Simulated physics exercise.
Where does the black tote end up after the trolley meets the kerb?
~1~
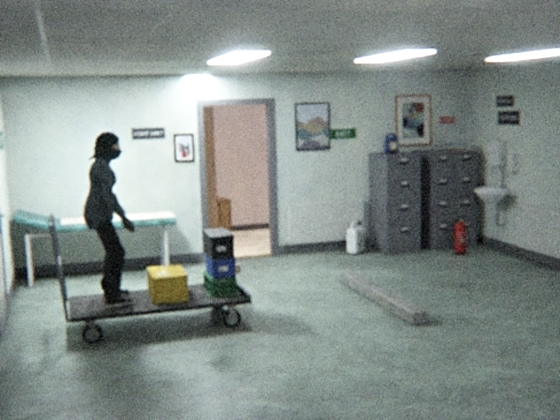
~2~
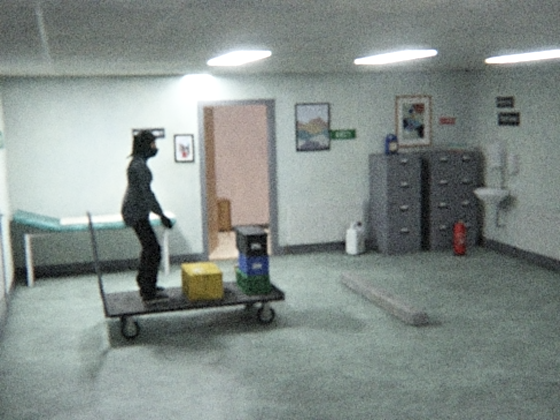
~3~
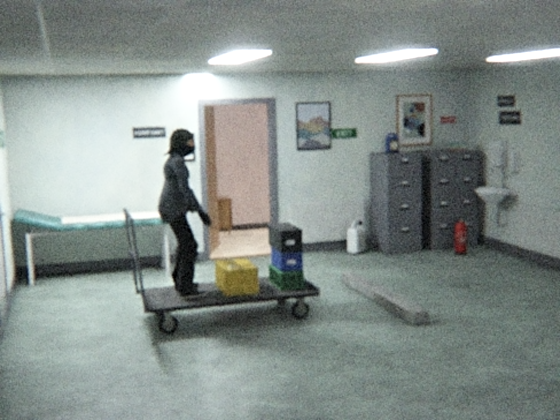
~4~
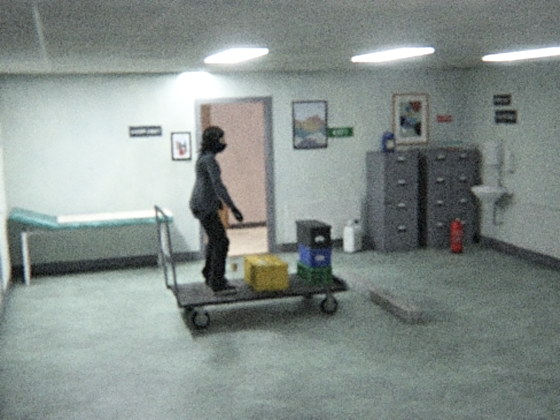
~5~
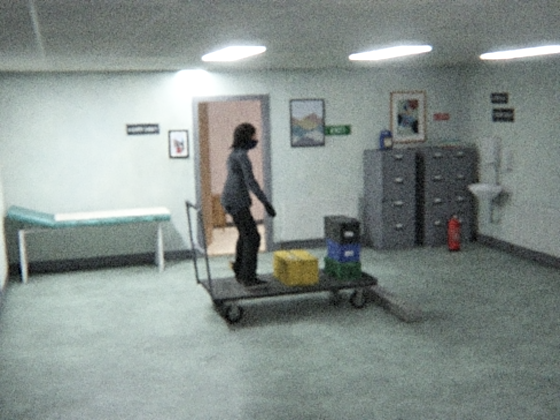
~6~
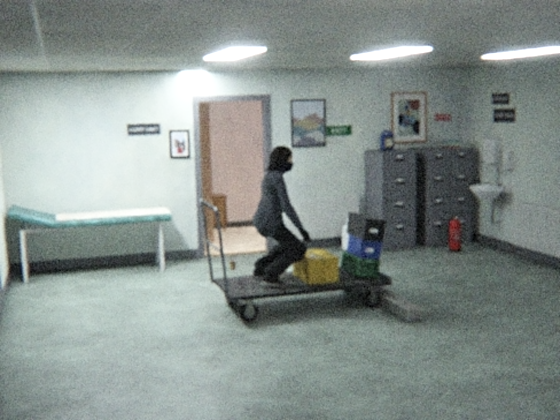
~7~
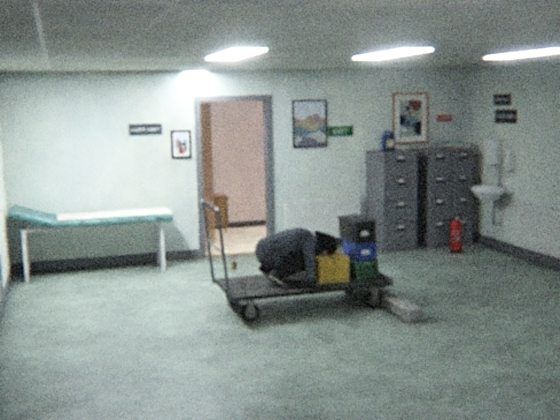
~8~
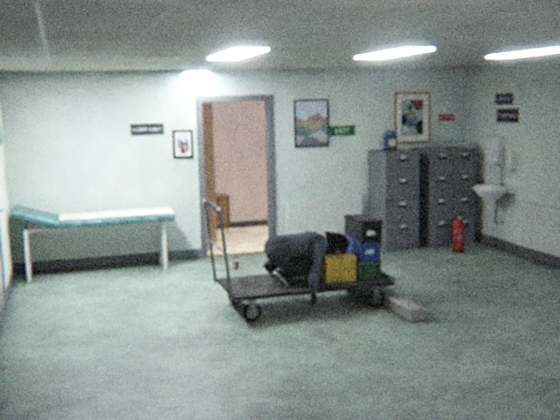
The black tote stays aboard the trolley, still on top of the blue tote and green crate at the right end of the deck.
In this clip, a dark figure stands on a trolley rolling right with a yellow parcel and stacked black, blue and green containers. The trolley stops against a kerb, the stack tips briefly and settles upright, and the figure crumples forward onto the deck behind the parcel.
